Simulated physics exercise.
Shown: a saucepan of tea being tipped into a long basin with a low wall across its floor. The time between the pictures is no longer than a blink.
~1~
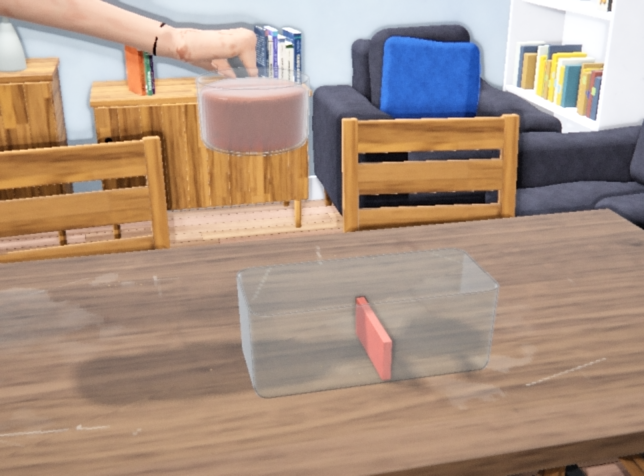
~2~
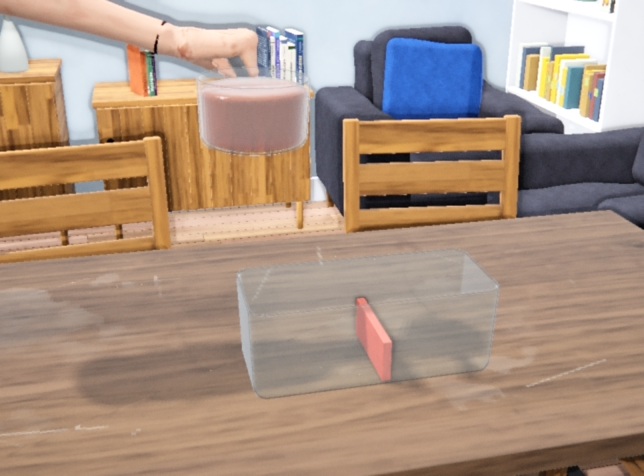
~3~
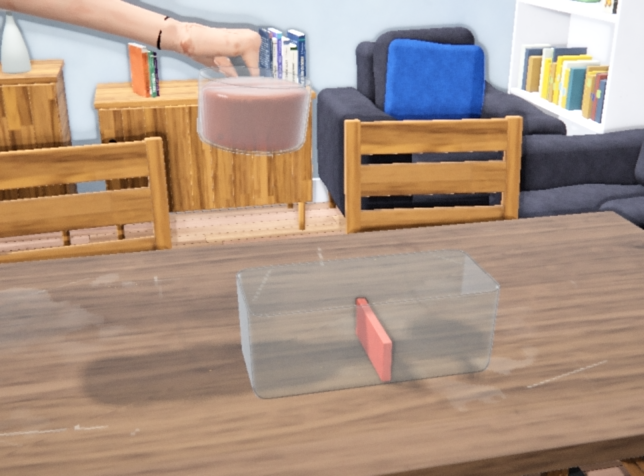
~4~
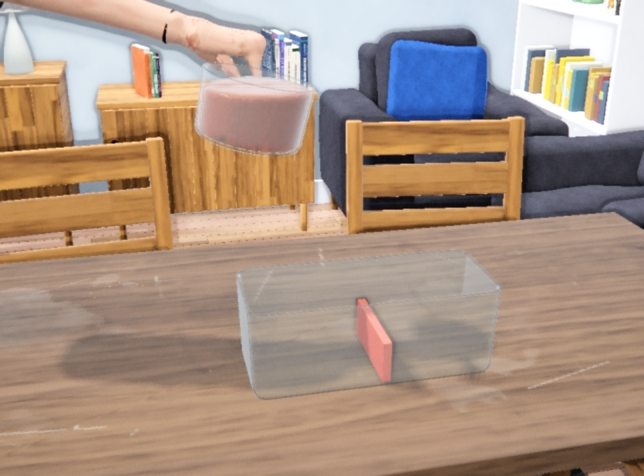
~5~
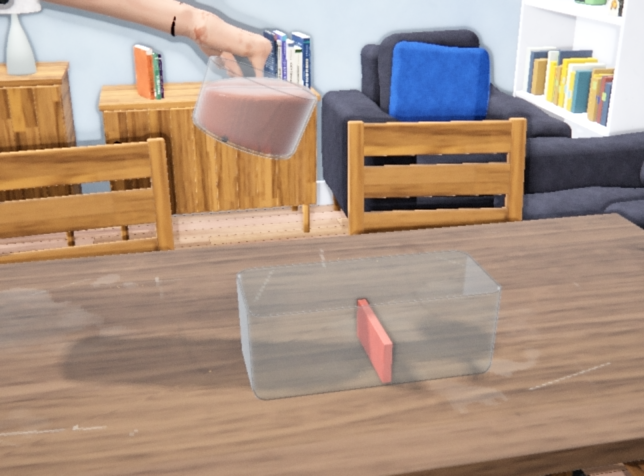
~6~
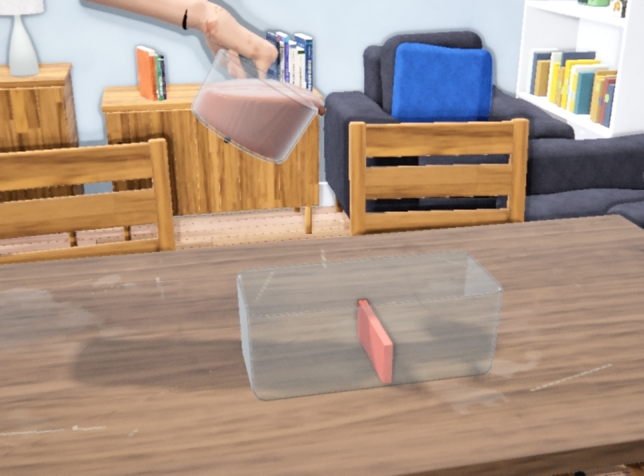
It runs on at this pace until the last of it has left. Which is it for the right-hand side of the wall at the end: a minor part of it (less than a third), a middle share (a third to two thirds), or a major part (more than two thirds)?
The share right of the wall will be moderate, one third to two thirds.
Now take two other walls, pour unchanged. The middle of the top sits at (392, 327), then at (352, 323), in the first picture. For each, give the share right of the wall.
The first placement gives around 15 percent, the second 75 percent.
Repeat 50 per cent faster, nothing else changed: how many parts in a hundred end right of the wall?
Roughly 25 in a hundred.
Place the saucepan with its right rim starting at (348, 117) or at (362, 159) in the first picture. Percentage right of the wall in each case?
In order, some 80 and 85 percent.
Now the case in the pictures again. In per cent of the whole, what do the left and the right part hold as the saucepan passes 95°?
On the left 5 %, on the right 10 %.
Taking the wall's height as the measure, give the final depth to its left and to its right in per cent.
Left part: 30 per cent, right part: 30 per cent.
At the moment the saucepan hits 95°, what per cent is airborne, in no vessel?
Roughly 55 percent.
A moment on, the saucepan is tipped on its side and 30 per cent is still to pour, 5 is left of the wall and 8 right of it.
Next, the saucepan is tipped right over and 5 per cent is still to pour, 36 is left of the wall and 44 right of it.
Then the saucepan is tipped right over and 0 per cent is still to pour, 50 is left of the wall and 43 right of it.
Later the saucepan is tipped right over and 0 per cent is still to pour, 53 is left of the wall and 44 right of it.
At rest 53 per cent lies left of the wall, 44 right of it and 3 outside.
